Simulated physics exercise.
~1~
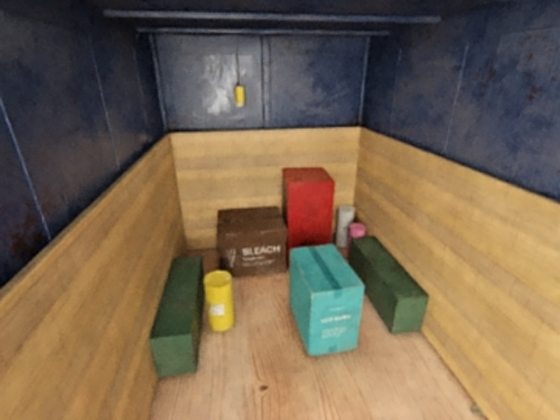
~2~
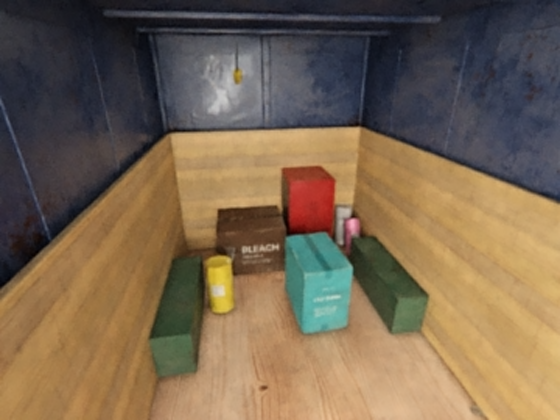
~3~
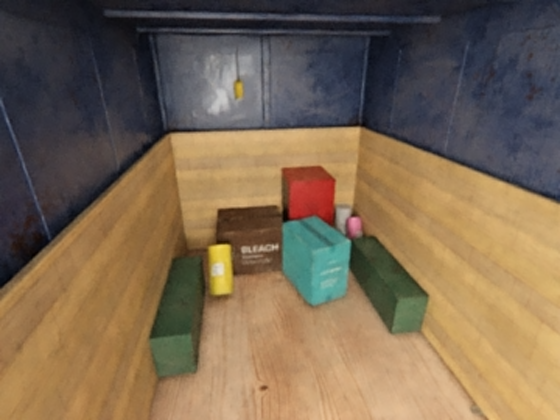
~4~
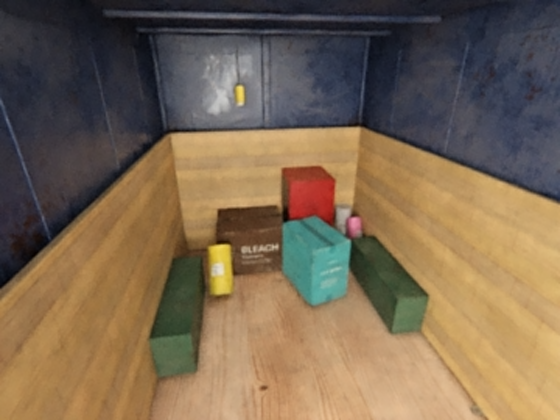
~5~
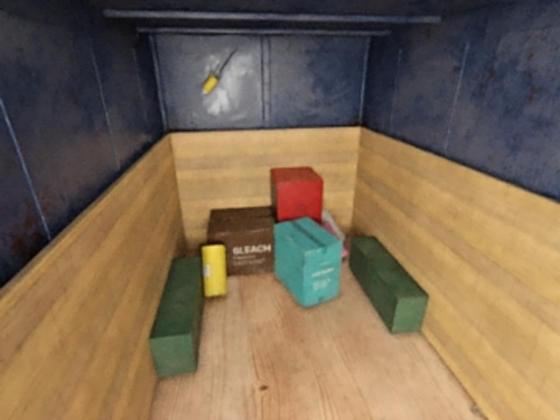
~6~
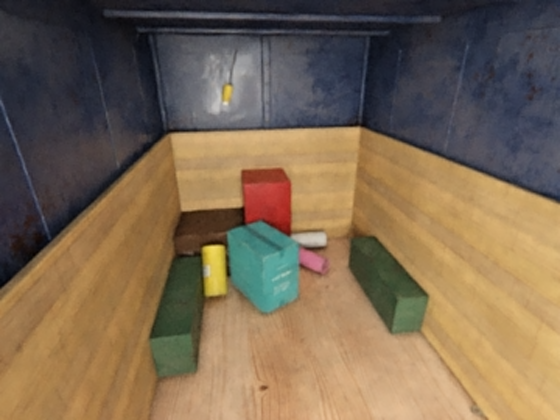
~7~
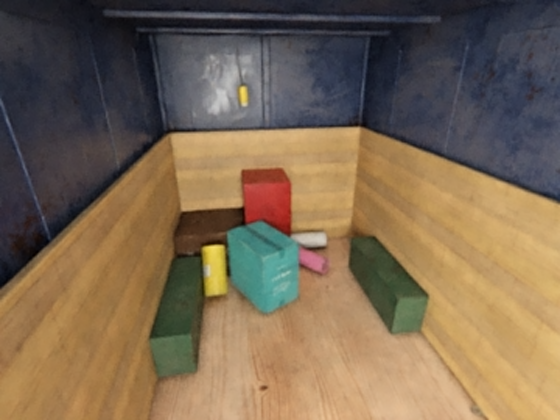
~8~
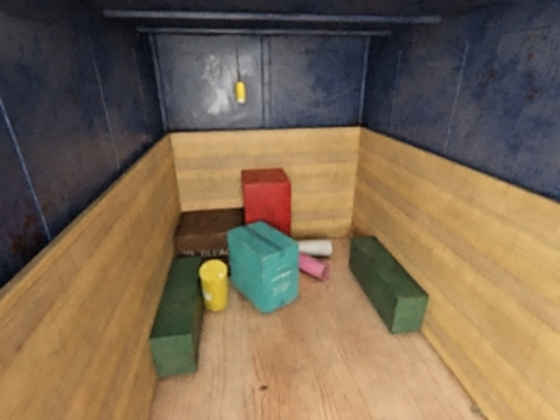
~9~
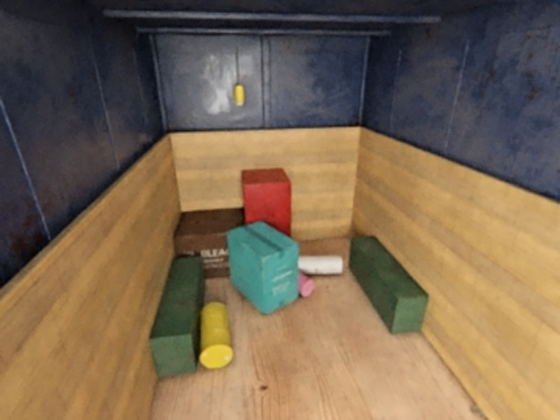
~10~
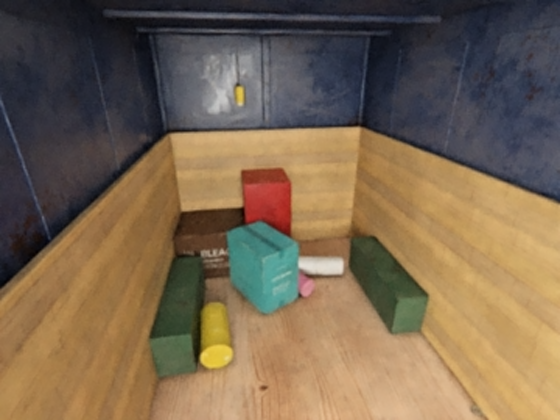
A red box, a brown box, a turquoise box and three canisters slid forward and then left across a van's load bay, the pink and white canisters toppling; then the canisters rolled or slipped back, and the yellow one ended on its side.
